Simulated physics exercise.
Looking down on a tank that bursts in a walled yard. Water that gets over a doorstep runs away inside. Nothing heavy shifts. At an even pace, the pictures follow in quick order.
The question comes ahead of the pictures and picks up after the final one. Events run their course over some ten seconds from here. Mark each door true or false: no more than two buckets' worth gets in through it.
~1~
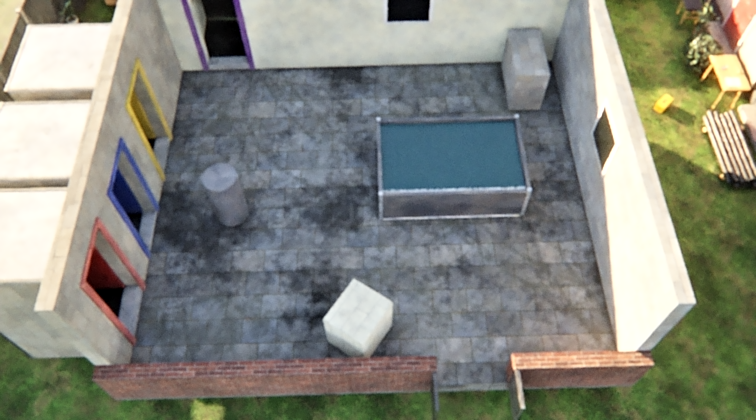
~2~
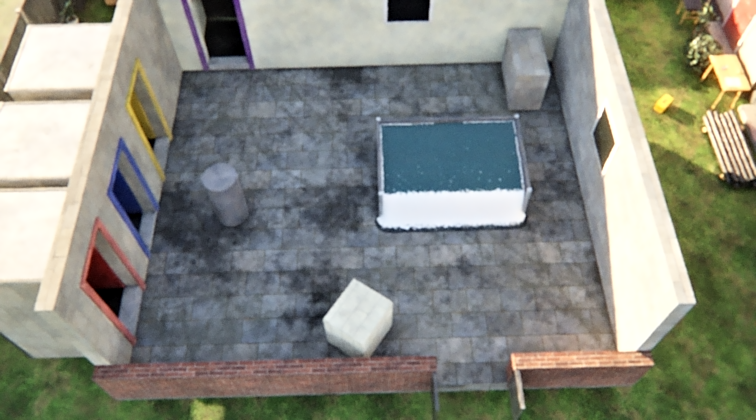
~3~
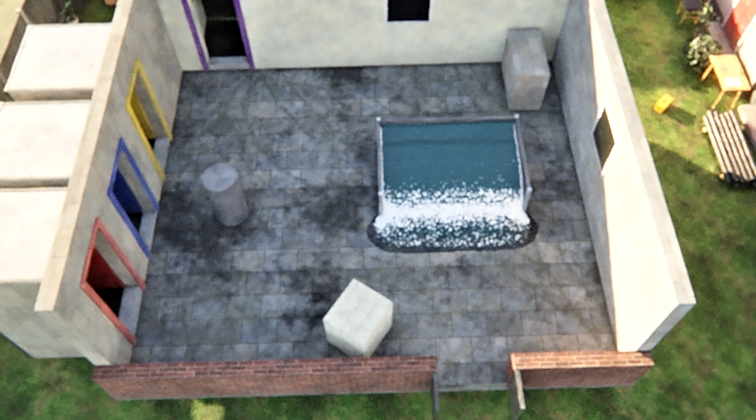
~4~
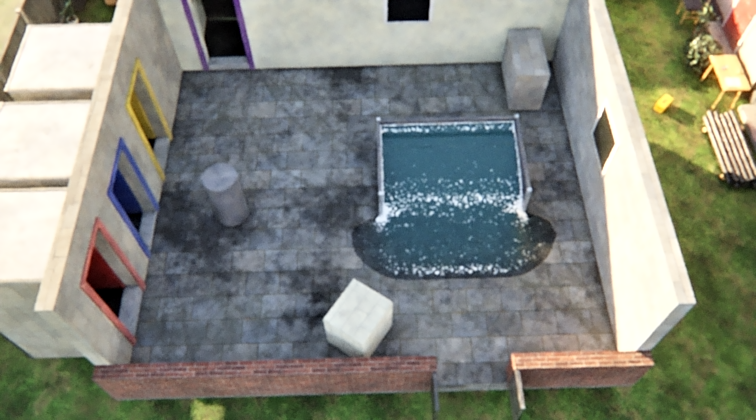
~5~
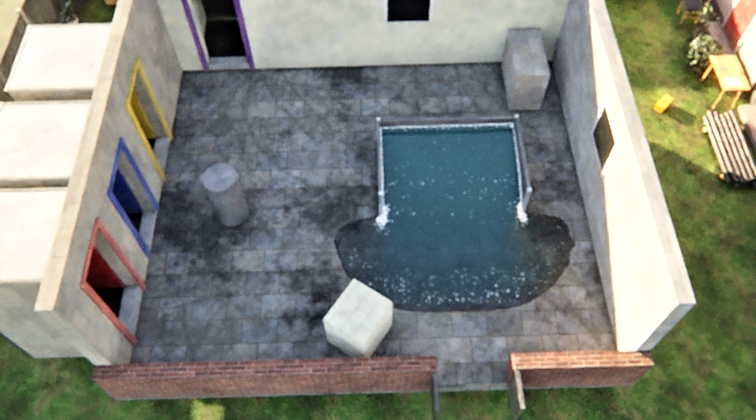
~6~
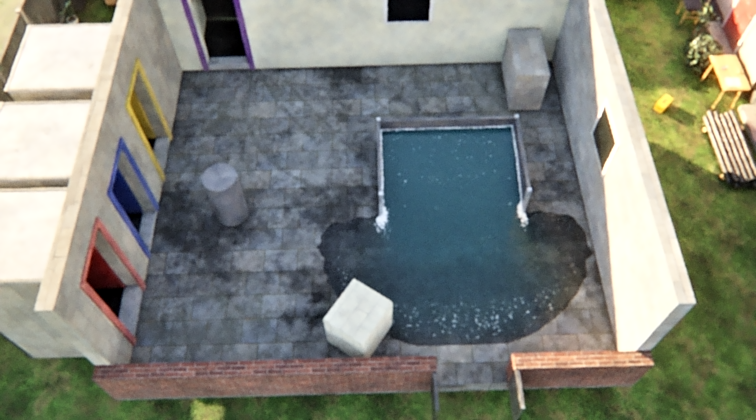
Red door: True, yellow door: True, blue door: True, purple door: True.
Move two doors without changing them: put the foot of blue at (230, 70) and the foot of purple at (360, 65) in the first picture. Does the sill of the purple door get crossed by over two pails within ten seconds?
Result - purple door remains within the limit.
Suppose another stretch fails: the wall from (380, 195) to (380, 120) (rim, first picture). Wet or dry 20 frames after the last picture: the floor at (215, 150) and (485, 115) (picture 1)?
Taking the two points in order, the first is waterlogged and the second is left dry.
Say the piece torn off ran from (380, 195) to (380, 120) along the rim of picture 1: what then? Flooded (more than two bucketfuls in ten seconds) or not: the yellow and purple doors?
Result - yellow: Beyond the limit; purple: Beyond the limit.
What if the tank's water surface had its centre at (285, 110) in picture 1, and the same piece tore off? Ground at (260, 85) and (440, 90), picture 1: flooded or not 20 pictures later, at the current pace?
Spared, spared.
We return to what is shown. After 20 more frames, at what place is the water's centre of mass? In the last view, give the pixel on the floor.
Roughly (436, 284).
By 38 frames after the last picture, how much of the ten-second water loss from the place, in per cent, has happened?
Share gone: About 90 %.
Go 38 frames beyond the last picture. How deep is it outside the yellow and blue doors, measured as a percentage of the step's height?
In order: Roughly 20 % and 80 %.
A moment on, water covers 30 % of the floor; the red door not reached, the yellow door not reached, the blue door not reached, the purple door not reached.
Next, water covers 30 % of the floor; the red door not reached, the yellow door not reached, the blue door not reached, the purple door not reached.
Then, water covers 40 % of the floor; the red door wet at the sill, nothing in, the yellow door not reached, the blue door not reached, the purple door not reached.
Later, water covers 65 % of the floor; the red door wet at the sill, nothing in, the yellow door wet at the sill, nothing in, the blue door wet at the sill, nothing in, the purple door not reached.
In the end, water covers 85 % of the floor; the red door wet at the sill, nothing in, the yellow door wet at the sill, nothing in, the blue door wet at the sill, nothing in, the purple door wet at the sill, nothing in.
